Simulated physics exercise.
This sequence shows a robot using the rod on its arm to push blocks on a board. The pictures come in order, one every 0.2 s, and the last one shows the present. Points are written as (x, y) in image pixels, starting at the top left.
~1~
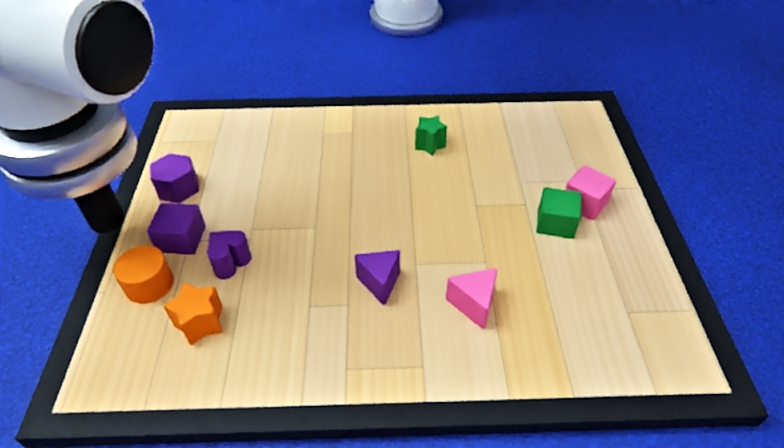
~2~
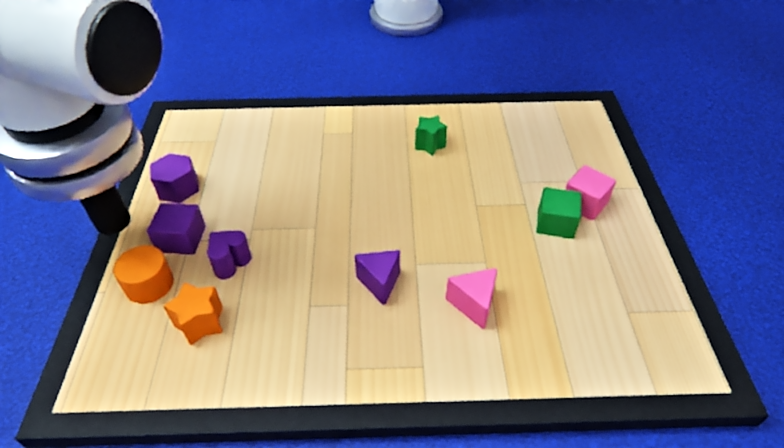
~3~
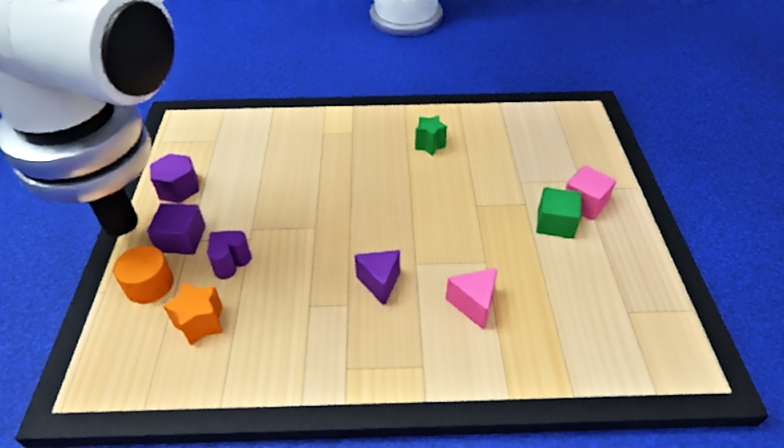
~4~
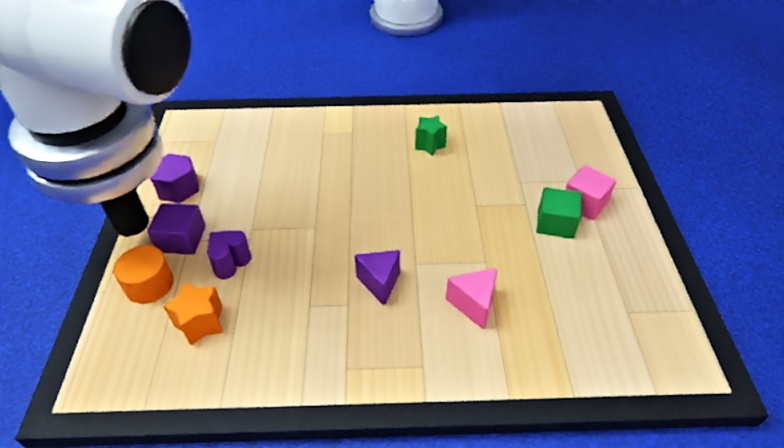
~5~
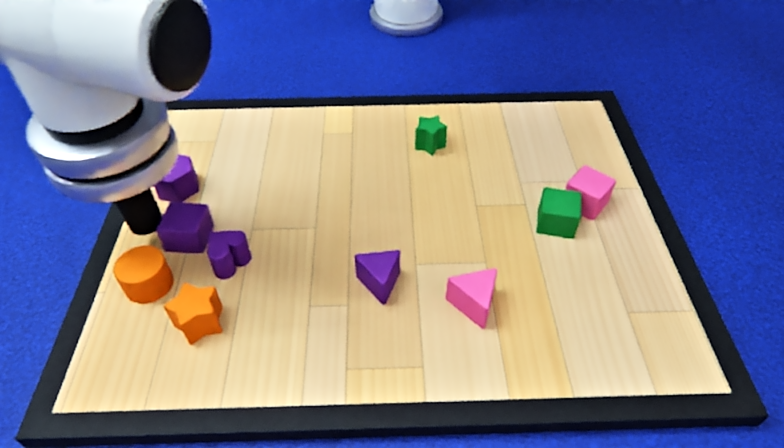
A white robot arm with a black rod moves slowly right at the left side of a black-edged wooden board on blue cloth, seen from a fixed camera above. Purple and orange blocks cluster at the left, purple and pink triangles sit near the middle, a green star lies behind, and green and pink blocks rest right. The rod nudges the purple square block slightly right, while the others stay still.
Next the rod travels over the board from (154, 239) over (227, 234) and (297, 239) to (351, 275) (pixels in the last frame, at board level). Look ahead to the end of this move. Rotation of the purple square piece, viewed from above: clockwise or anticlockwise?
From above, it turns counterclockwise.
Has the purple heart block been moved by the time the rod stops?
No, I don't think so.
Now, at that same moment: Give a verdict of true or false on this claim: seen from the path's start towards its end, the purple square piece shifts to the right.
That is false.
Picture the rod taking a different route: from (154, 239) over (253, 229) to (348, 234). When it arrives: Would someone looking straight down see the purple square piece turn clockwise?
No, I don't think so.
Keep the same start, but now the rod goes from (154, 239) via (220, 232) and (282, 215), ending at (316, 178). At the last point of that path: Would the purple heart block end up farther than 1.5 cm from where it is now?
My answer is no.
What follows on the original path. One third of the way, rod at (222, 220); purple square piece at (258, 210).
Two thirds of the way, rod at (295, 225); purple square piece at (330, 206), turned 40° anticlockwise.
At the end, rod at (350, 261); purple square piece at (340, 206), turned 55° anticlockwise; purple heart block unmoved; purple triangular piece at (390, 267).
